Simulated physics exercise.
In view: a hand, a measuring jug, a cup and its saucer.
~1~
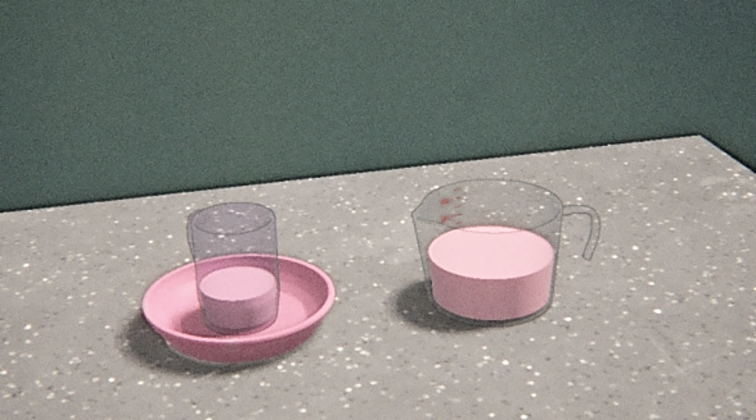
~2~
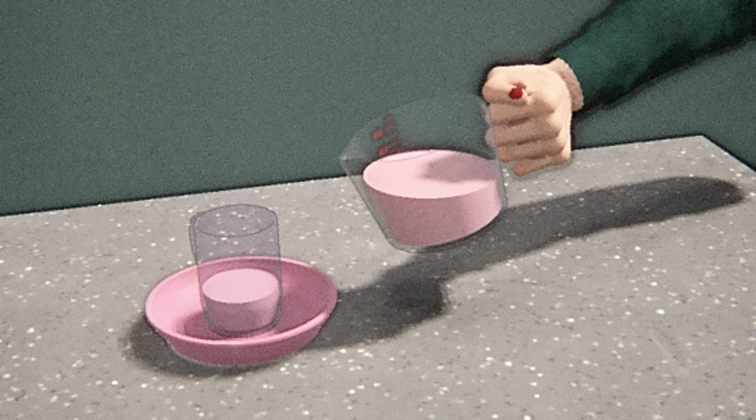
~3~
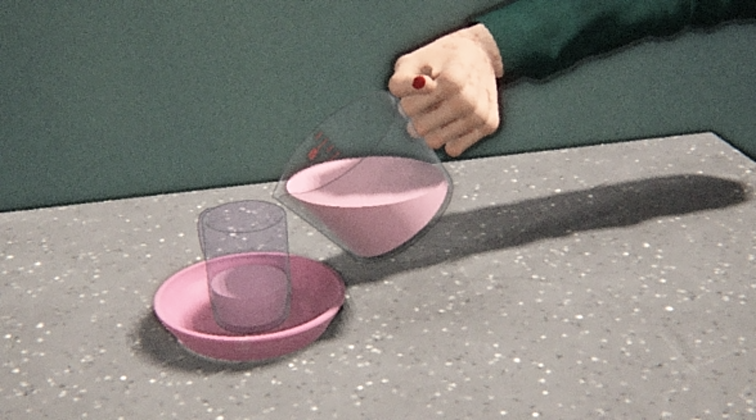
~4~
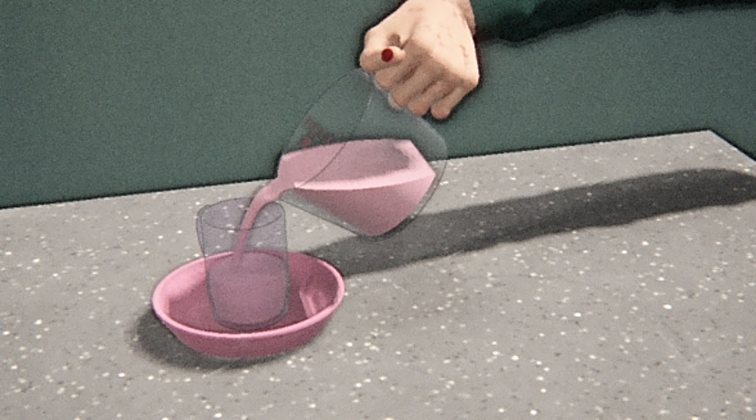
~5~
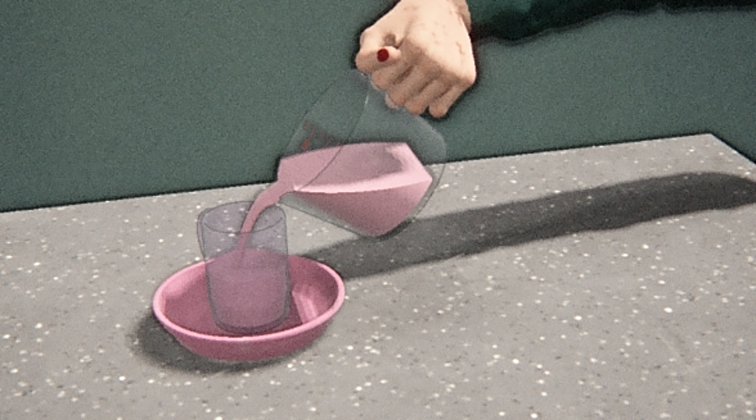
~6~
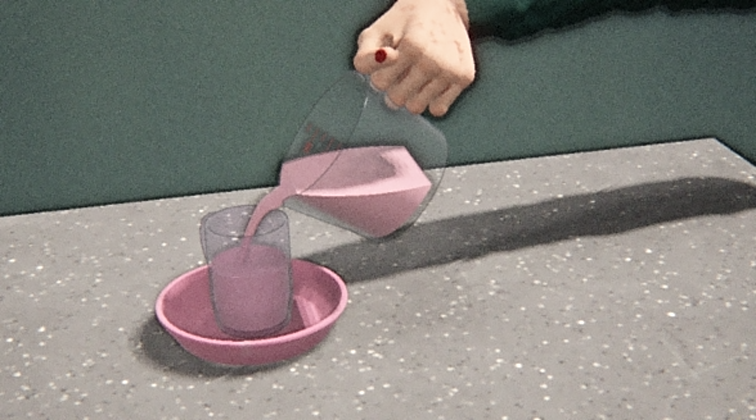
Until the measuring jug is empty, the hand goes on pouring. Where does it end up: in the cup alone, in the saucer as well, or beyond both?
Saucer takes the excess.
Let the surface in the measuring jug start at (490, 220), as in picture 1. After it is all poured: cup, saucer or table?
Result: Overflow onto the top.
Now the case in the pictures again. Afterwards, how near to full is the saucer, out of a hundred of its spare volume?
Around 50%.
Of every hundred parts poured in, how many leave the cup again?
It works out to around 40 percent.
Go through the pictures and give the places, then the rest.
In the first picture, both stand on the top; measuring jug (492, 249) about half full; cup (237, 266) about a third full; saucer (252, 344) dry.
In the second picture, the hand lifts the measuring jug; measuring jug about half full, surface at (433, 174); cup about a third full, surface at (241, 287).
In the third picture, the measuring jug is brought over; measuring jug (368, 178) tipped 35° with all of its load; cup (248, 264) about a third full.
In the fourth picture, a stream runs into the cup; measuring jug (361, 157) tipped 50° with nearly all of its load; cup about a third full, surface at (247, 271).
In the fifth picture, a stream runs into the cup; measuring jug (360, 158) tipped 50° with nearly all of its load; cup (247, 264) about half full.
In the sixth picture, a stream runs into the cup; measuring jug (362, 159) tipped 50° with about three quarters of its load; cup about half full, surface at (249, 262); saucer (265, 347) dry.
Soon after, the cup is full to the brim; the saucer is dry.
Later, the cup is full to the brim; the saucer is wet, with room to spare.
In the end, the cup is full to the brim; the saucer is wet, with room to spare.
